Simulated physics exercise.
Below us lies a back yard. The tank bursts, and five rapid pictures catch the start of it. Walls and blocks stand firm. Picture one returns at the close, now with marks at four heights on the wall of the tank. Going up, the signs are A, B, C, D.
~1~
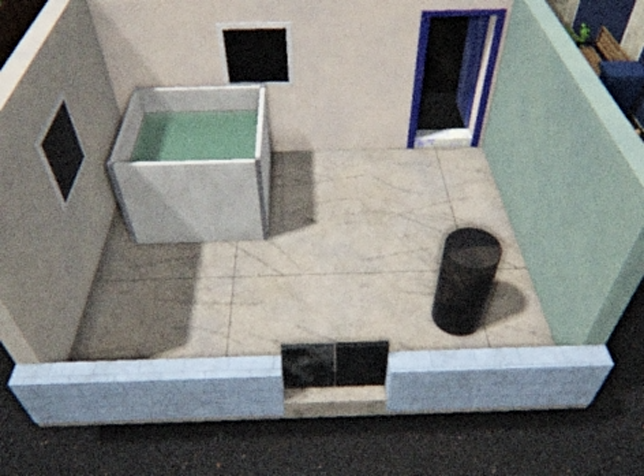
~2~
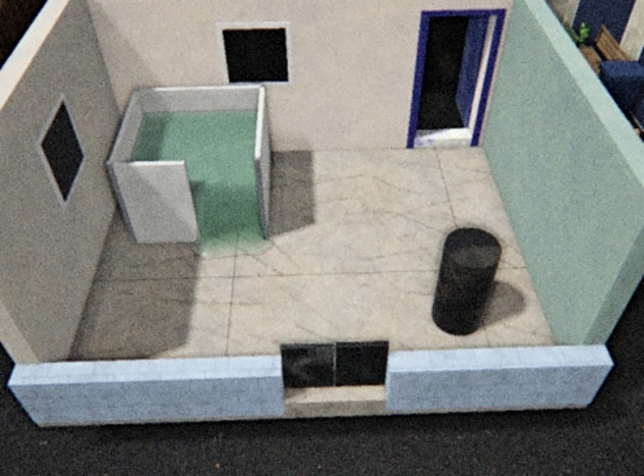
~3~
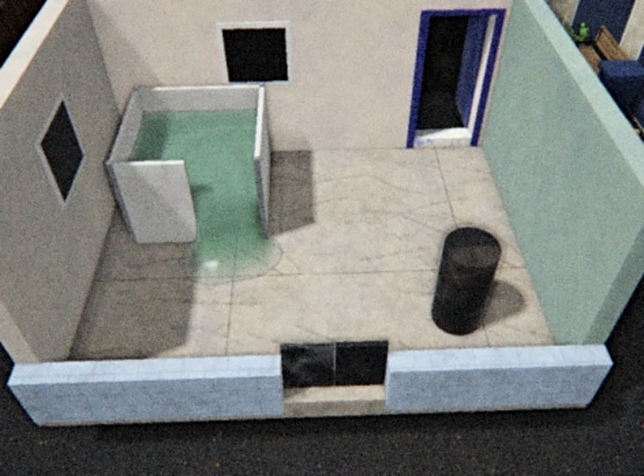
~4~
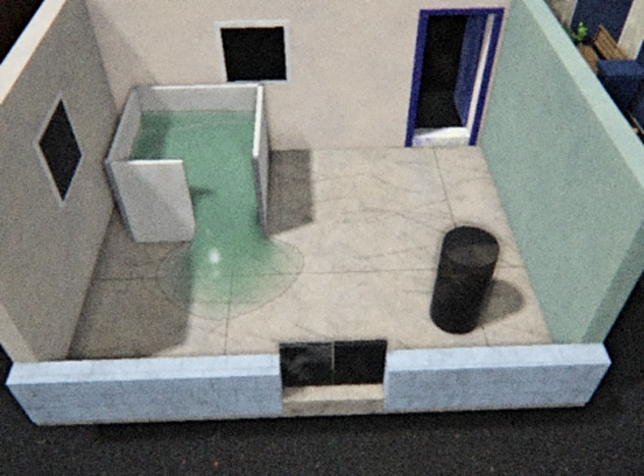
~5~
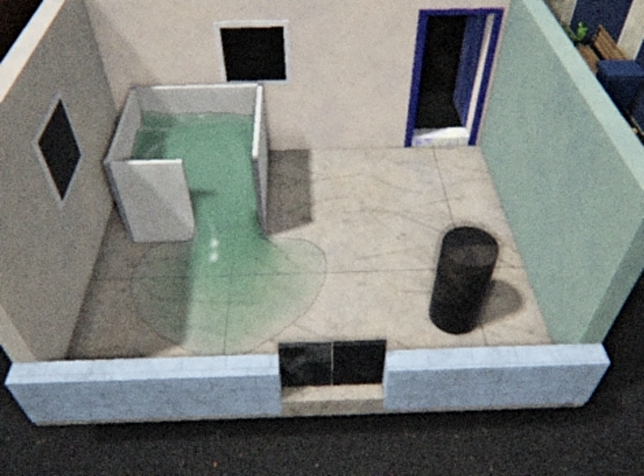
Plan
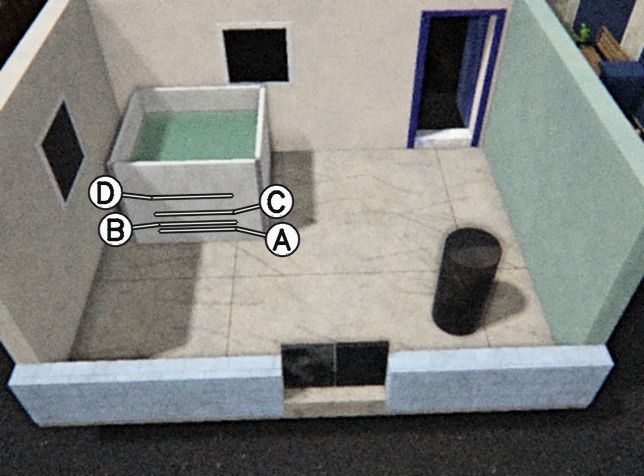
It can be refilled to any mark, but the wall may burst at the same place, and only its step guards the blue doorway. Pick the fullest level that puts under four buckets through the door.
Choose D.
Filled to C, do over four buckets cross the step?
No.
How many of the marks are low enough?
All of them.
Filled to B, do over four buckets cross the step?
No, not at all.
On the marked copy, A at (198, 229); B at (197, 223); C at (195, 213); D at (191, 196); from the bottom up A, B, C, D.
For level A, nothing gets over.
For level B, nothing gets over.
For level C, nothing gets over.
For level D, a splash gets over, under a bucket.
